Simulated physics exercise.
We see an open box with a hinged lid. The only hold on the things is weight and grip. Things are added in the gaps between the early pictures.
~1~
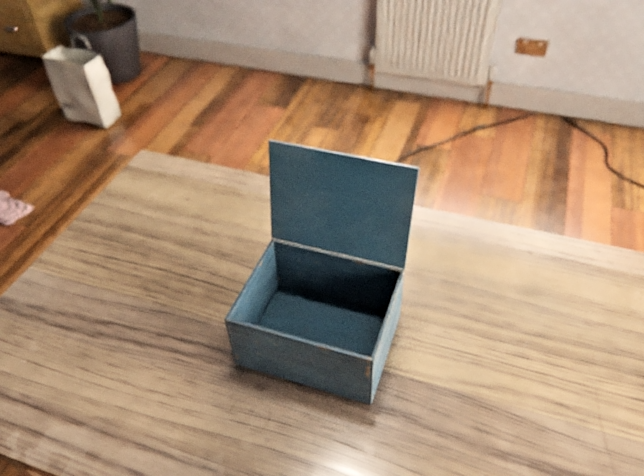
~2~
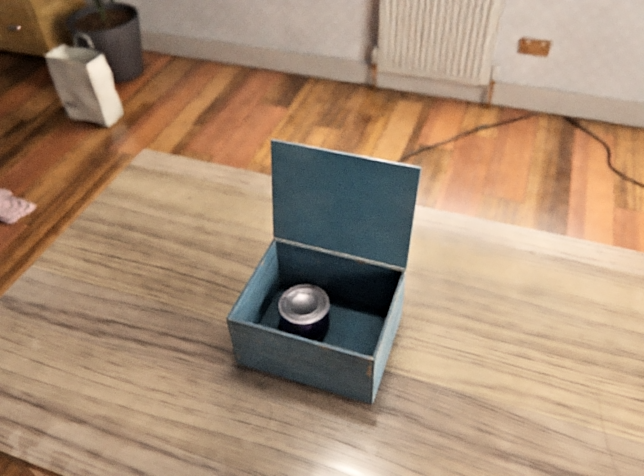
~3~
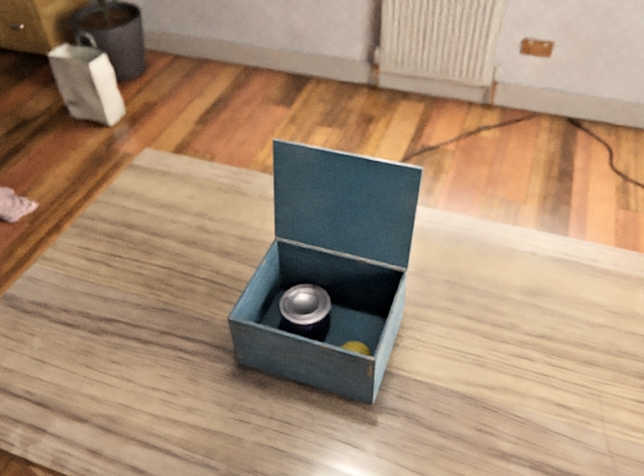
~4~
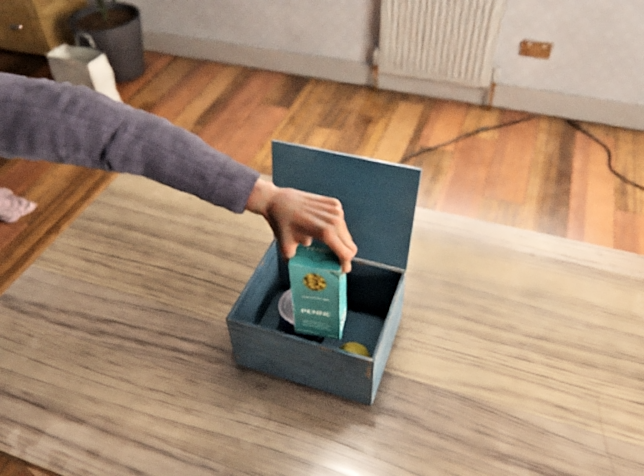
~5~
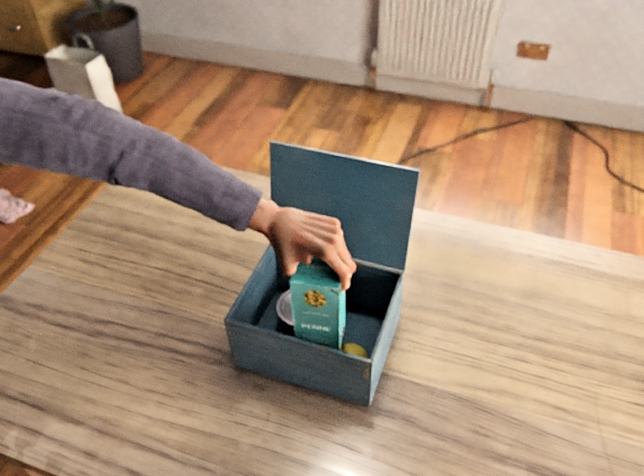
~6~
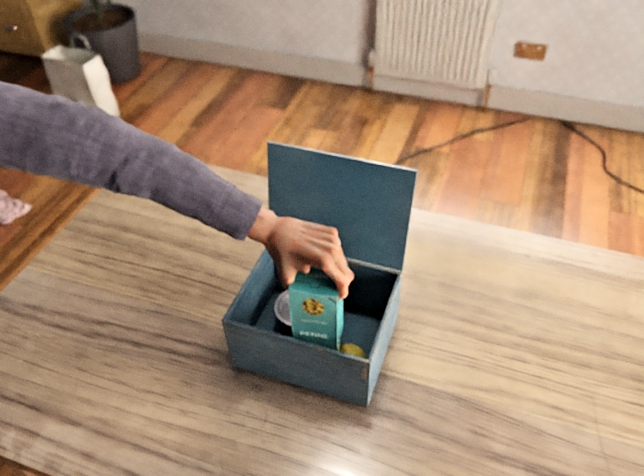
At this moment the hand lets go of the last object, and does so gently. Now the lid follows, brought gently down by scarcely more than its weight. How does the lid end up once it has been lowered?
The lid lies flat on the box.
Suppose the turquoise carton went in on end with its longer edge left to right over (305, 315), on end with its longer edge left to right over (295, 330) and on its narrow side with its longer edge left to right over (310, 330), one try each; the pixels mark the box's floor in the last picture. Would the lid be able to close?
The lid is kept raised the first time, is kept raised the second time and is kept raised the third time.
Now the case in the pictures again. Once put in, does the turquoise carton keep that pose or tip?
After all that, it finishes out of line.
Then, 1.00 s after the last picture, lid starting down; turquoise carton on its side near (288, 350).
Then, 1.80 s after the last picture, lid 40° above the rim; turquoise carton on its side near (288, 350).
At rest, lid shut; tipped over in the box, turquoise carton; the other 2 in place. Seen from the same camera at the end, turquoise carton near (288, 350).
